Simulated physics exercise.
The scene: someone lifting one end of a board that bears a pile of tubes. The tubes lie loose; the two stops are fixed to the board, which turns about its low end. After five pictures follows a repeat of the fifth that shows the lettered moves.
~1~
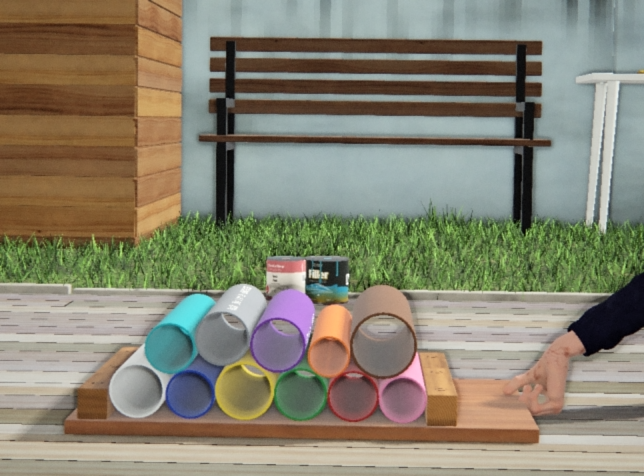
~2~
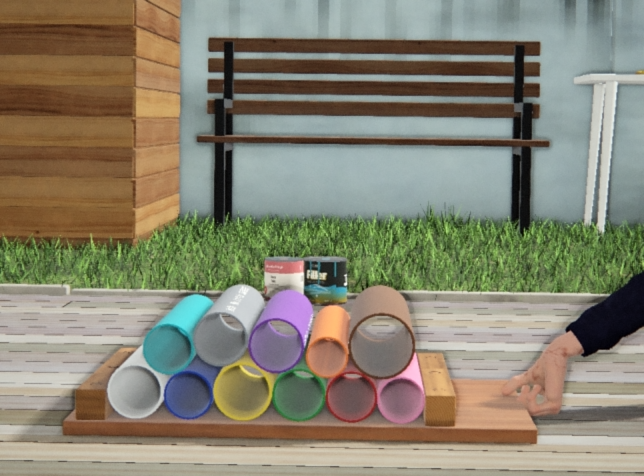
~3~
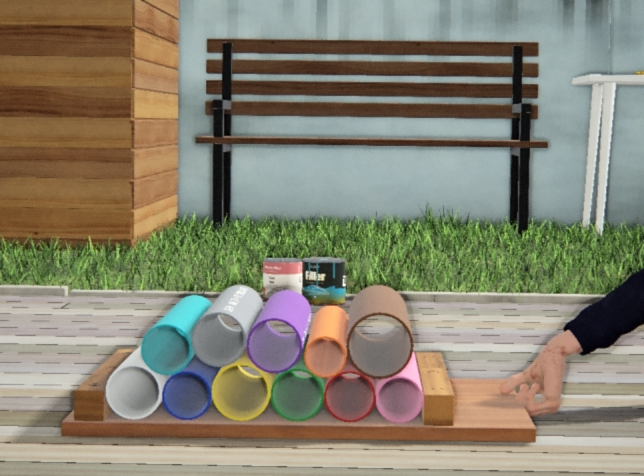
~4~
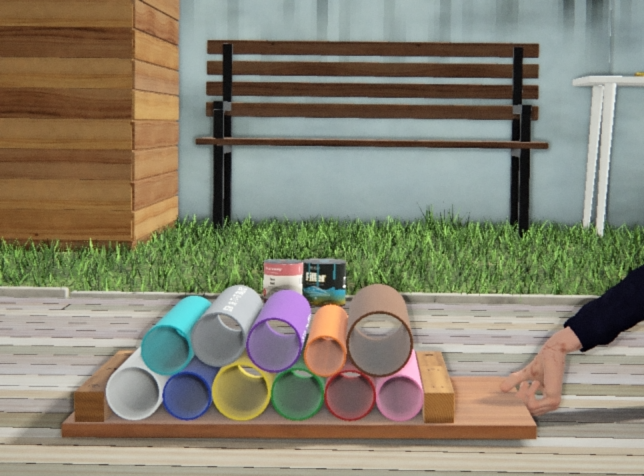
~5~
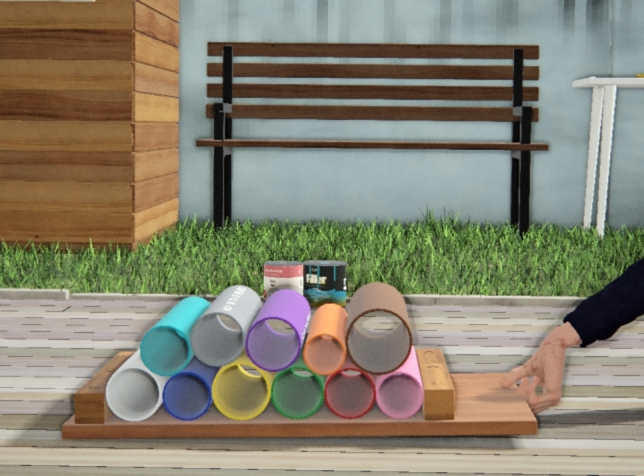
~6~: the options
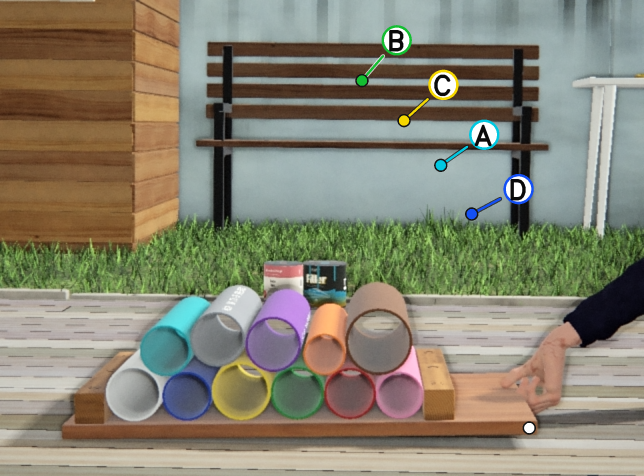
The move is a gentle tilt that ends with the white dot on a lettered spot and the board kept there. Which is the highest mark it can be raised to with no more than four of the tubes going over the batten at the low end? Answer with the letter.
At most to D.
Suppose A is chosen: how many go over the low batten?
With A, five.
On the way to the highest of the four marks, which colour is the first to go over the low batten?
It is the turquoise one.
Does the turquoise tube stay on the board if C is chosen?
The turquoise tube: No.
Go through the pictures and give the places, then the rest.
White tube (138, 390); blue tube (190, 395); yellow tube (244, 391), in the first frame.
Yellow tube (243, 392); green tube (299, 395), in the second frame.
Board (304, 391); red tube (350, 396); pink tube (399, 399); turquoise tube (166, 350), in the third frame.
Board (304, 390); white tube (135, 392); blue tube (187, 396), in the fourth frame.
Board (304, 389); white tube (134, 393); blue tube (187, 396), in the fifth frame.
On the marked copy, A at (441, 165); B at (362, 81); C at (404, 121); D at (472, 214); the white dot at (529, 428).
Taking D. A third of the way, board at 17°.
Two thirds of the way, board at 29°.
When it is over, board at 29°, two over the low batten (turquoise, grey).
As for the rest, A five over the low batten; B five over the low batten; C five over the low batten.
